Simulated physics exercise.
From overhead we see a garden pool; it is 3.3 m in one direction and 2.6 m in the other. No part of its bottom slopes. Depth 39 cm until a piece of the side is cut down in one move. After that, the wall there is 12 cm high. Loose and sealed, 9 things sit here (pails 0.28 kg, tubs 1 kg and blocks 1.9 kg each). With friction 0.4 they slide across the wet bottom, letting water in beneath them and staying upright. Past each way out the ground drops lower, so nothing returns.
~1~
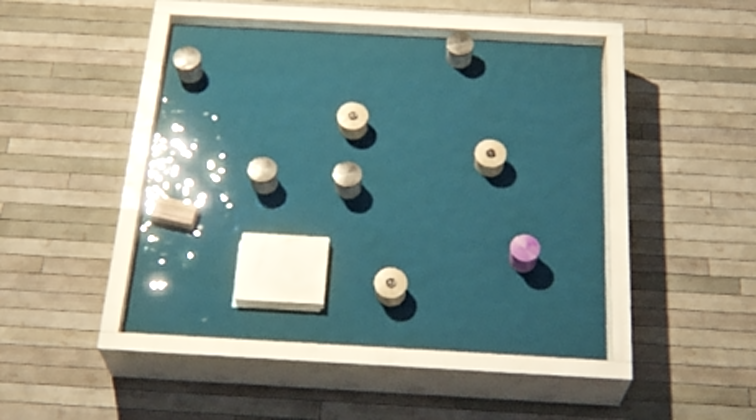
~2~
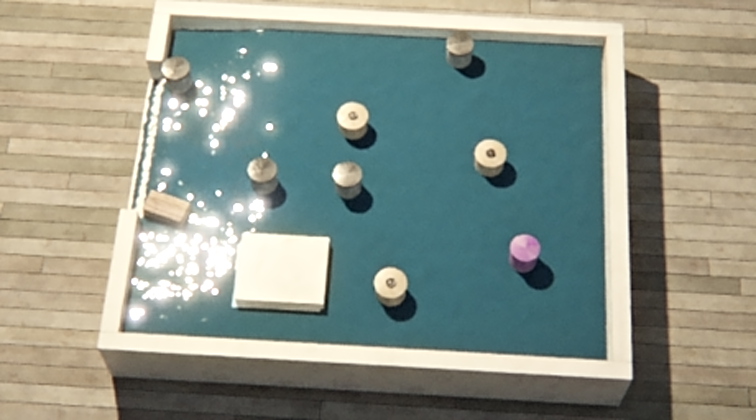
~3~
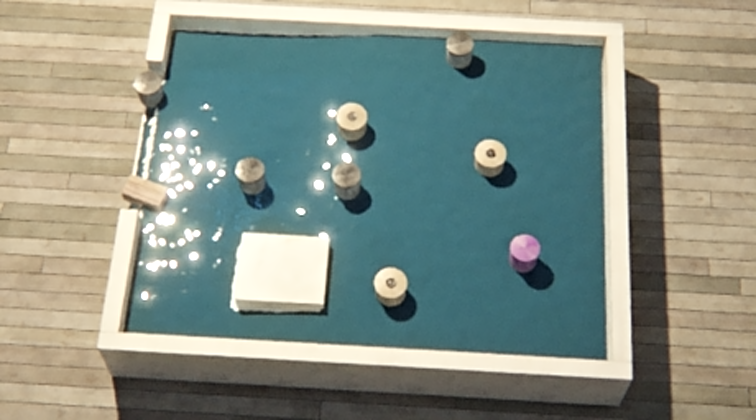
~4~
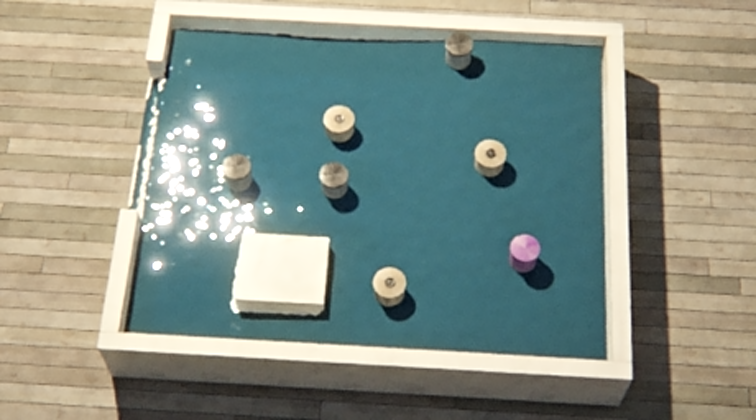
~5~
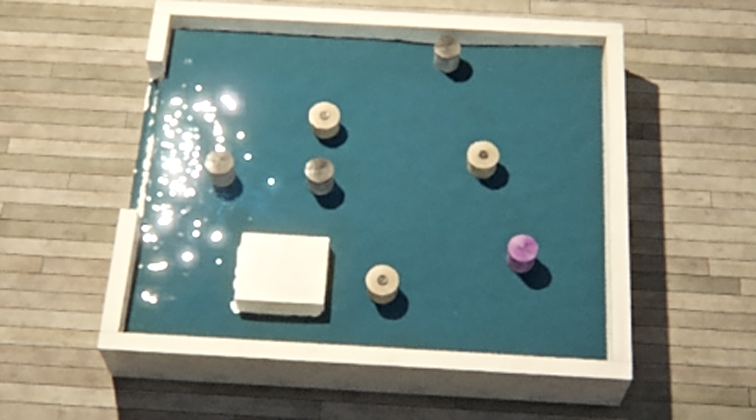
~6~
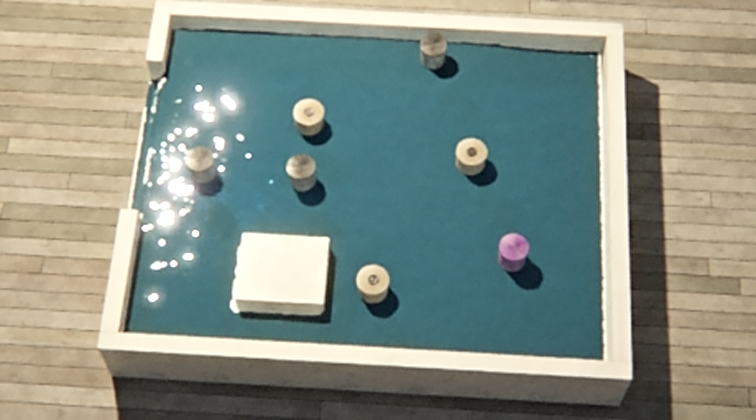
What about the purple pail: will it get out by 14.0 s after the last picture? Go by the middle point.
I'd say the purple pail does not get out.
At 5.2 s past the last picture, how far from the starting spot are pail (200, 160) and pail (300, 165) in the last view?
Washed out, gone out.
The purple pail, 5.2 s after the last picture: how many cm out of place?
Shift by then: About 30 cm.
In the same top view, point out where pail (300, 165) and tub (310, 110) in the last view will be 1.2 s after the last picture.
Somewhere around (248, 164) and (259, 114).
Then, 1.2 s after the last picture the purple pail is near (502, 245), 0.2 m from its start, afloat; 3 of 9 are out; 6 afloat.
Then, 5.2 s after the last picture the purple pail is near (481, 243), 0.3 m from its start, afloat; 5 of 9 are out; 4 afloat.
Then, 10.0 s after the last picture the purple pail is near (463, 232), 0.5 m from its start, afloat; 5 of 9 are out; 4 afloat.
Then, 14.0 s after the last picture the purple pail is near (451, 226), 0.6 m from its start, afloat; 5 of 9 are out; 4 afloat.
